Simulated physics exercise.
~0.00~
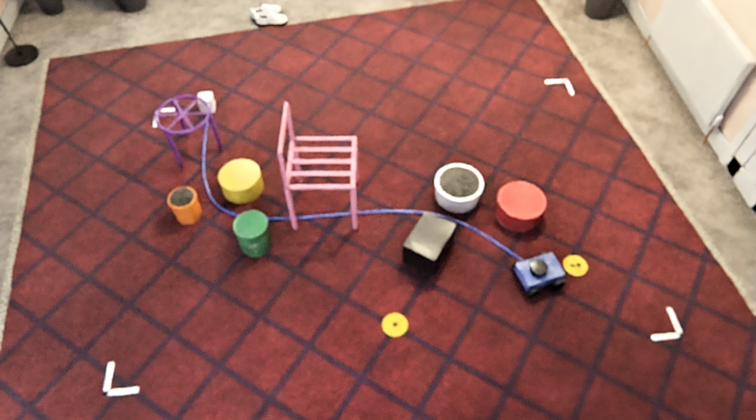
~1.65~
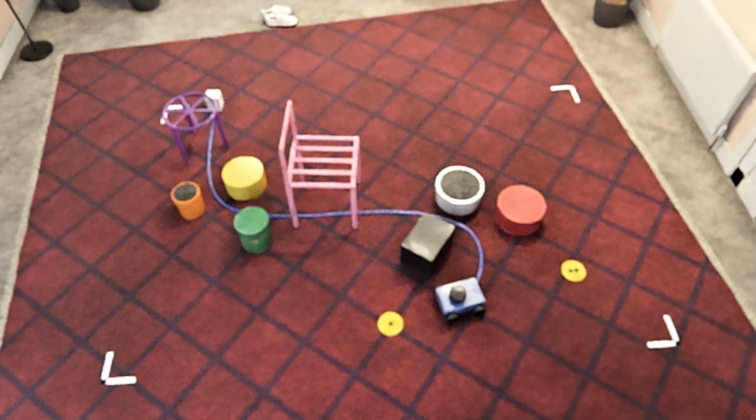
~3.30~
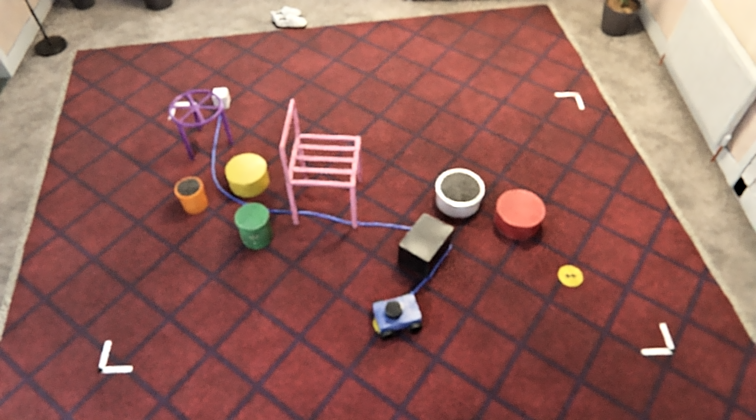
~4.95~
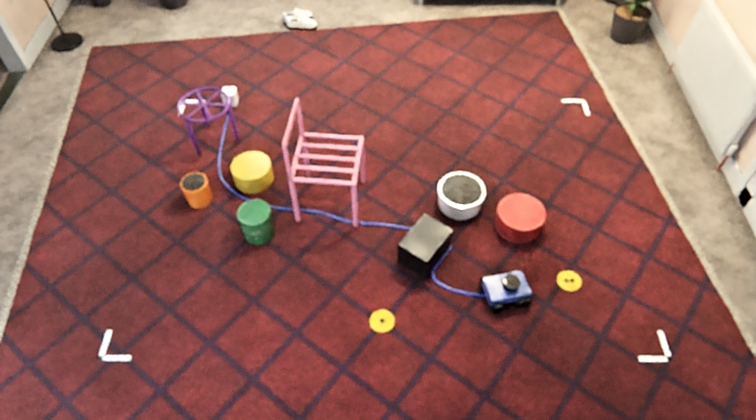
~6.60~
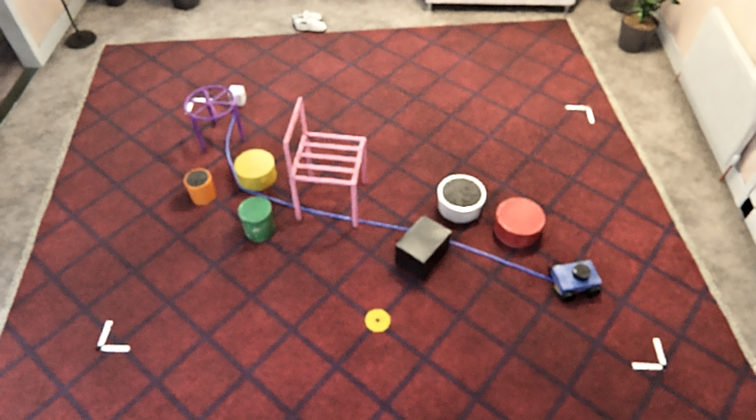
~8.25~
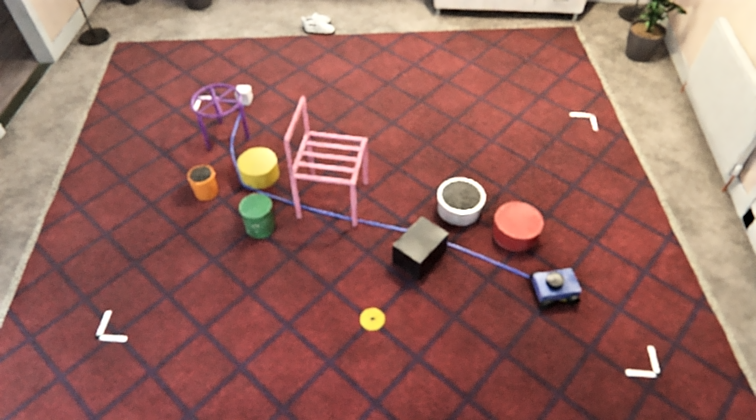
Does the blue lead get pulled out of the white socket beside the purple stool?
No, the plug stays in the socket, and the lead still runs from beside the purple stool to the cart at the end.
